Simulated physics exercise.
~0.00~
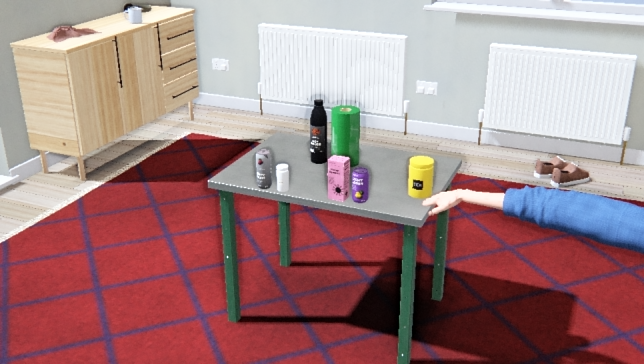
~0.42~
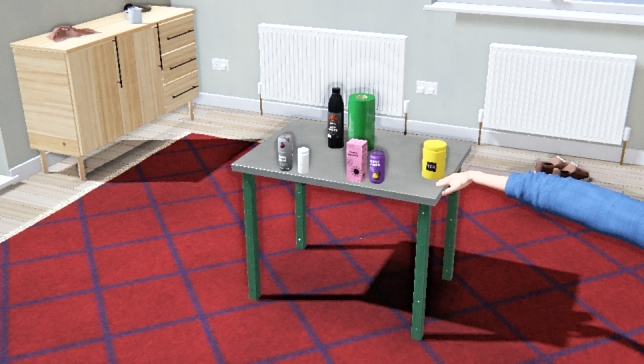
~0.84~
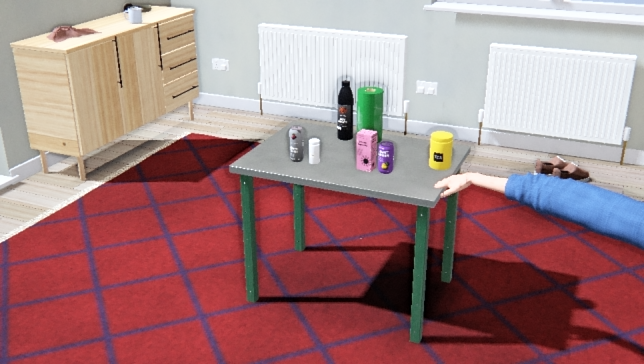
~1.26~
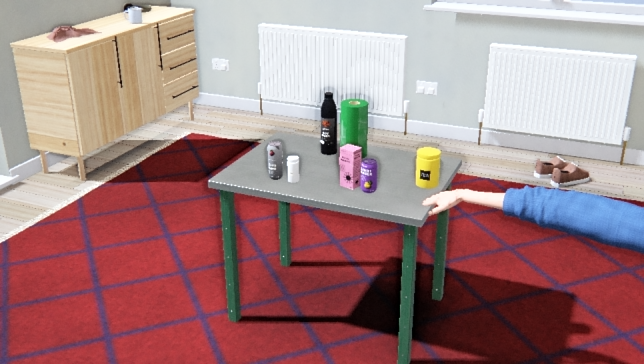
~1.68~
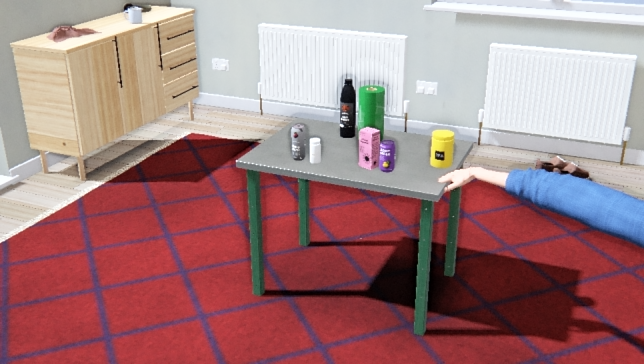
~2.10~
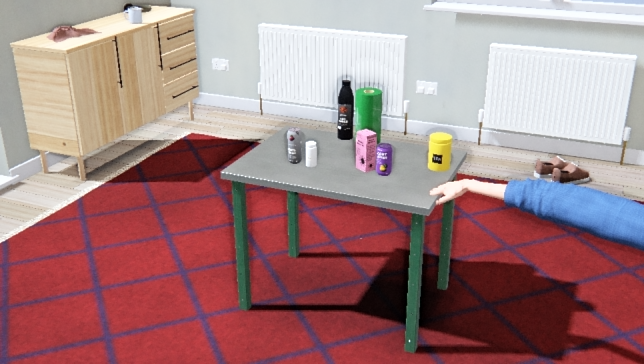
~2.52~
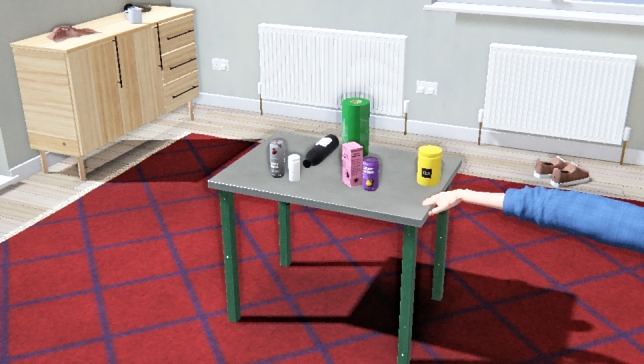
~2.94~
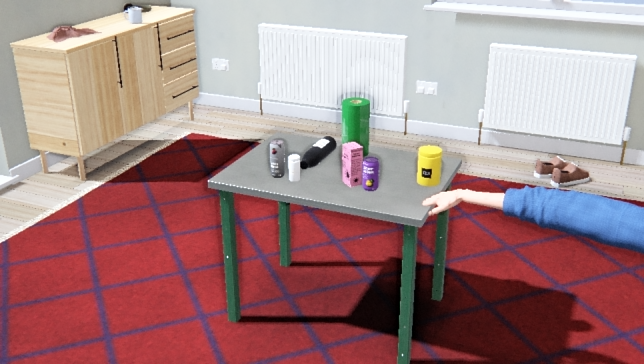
The footage shows a hand at the edge of a small grey table with green legs, shoving it back and forth on a red rug as the containers on top shift slightly; the black bottle finally topples onto its side while the others stay upright.
